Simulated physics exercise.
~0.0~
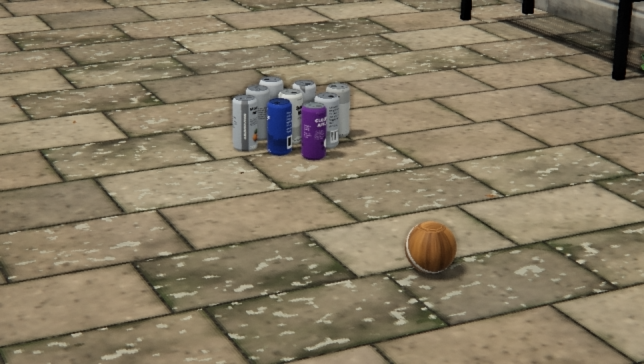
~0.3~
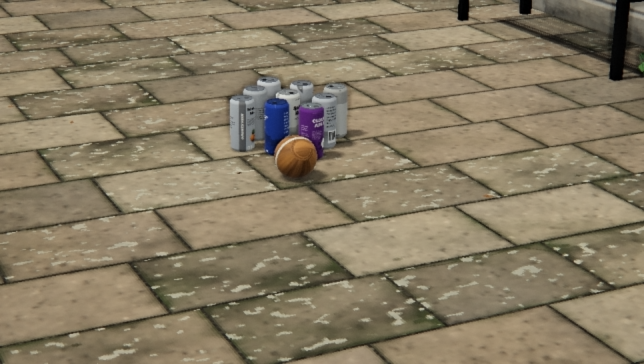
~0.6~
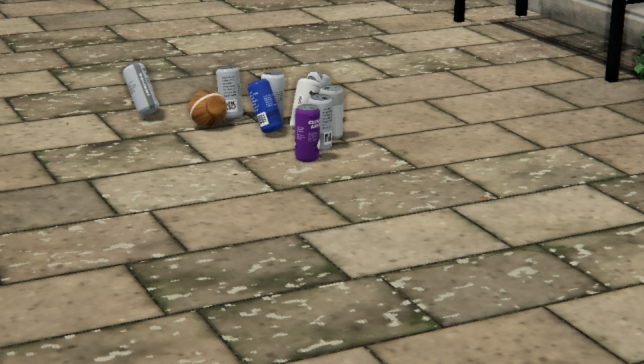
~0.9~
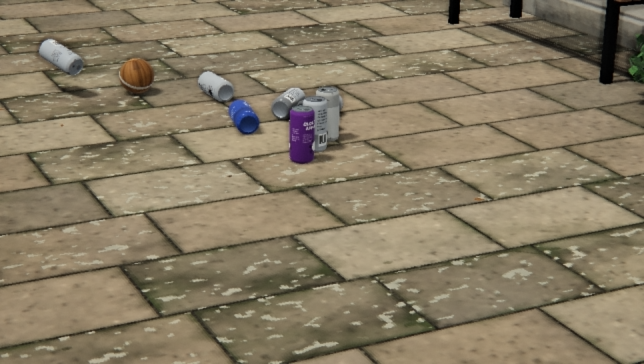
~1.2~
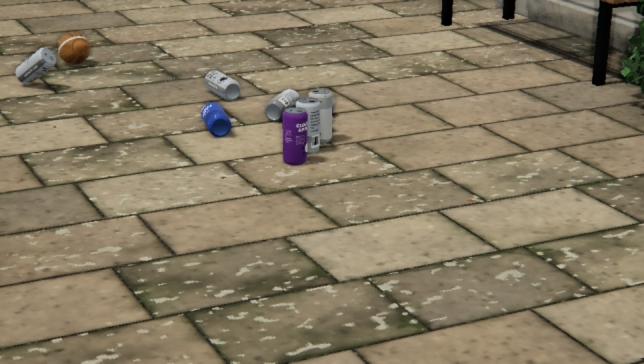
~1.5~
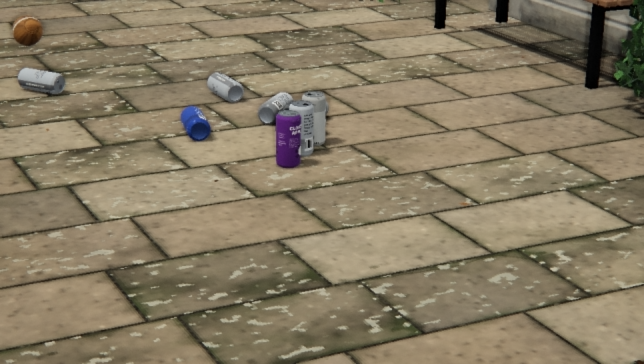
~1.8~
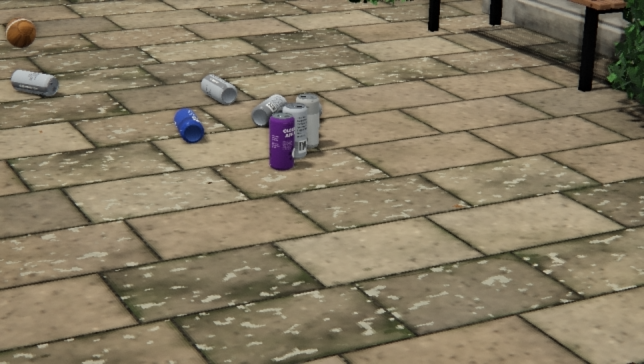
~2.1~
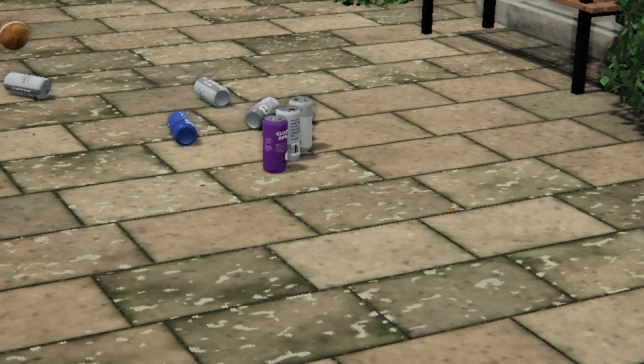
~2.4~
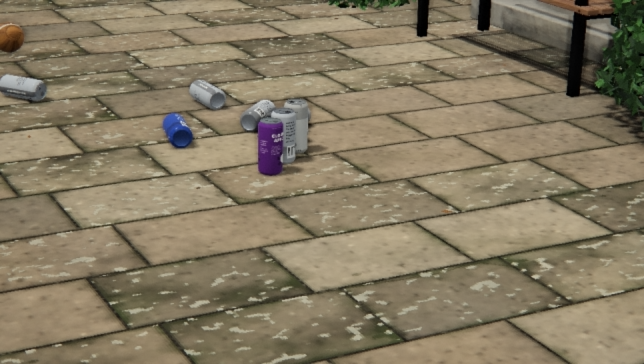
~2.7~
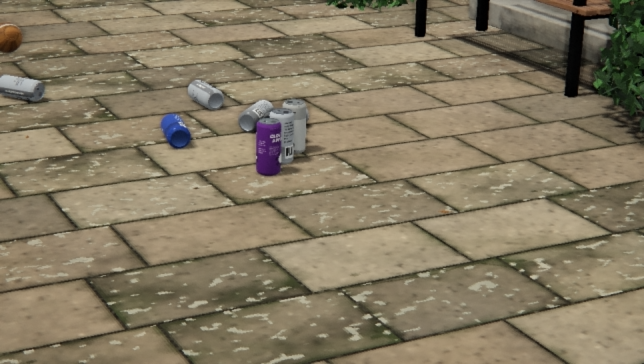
An orange-brown wooden ball rolls across a stone-paved terrace, seen from slightly above, toward a tight cluster of upright cylinders, mostly pale grey, with a blue one and a purple one at the front. Dark bench legs stand at the upper right. The ball travels left and away from the viewer, strikes the group and pushes through it, tipping the blue cylinder and several grey ones. One grey cylinder is thrown far to the left, near the ball. As the view shifts slightly right, the ball slows at the upper left edge, the blue cylinder lies flat, and the purple one still stands beside a few grey ones.
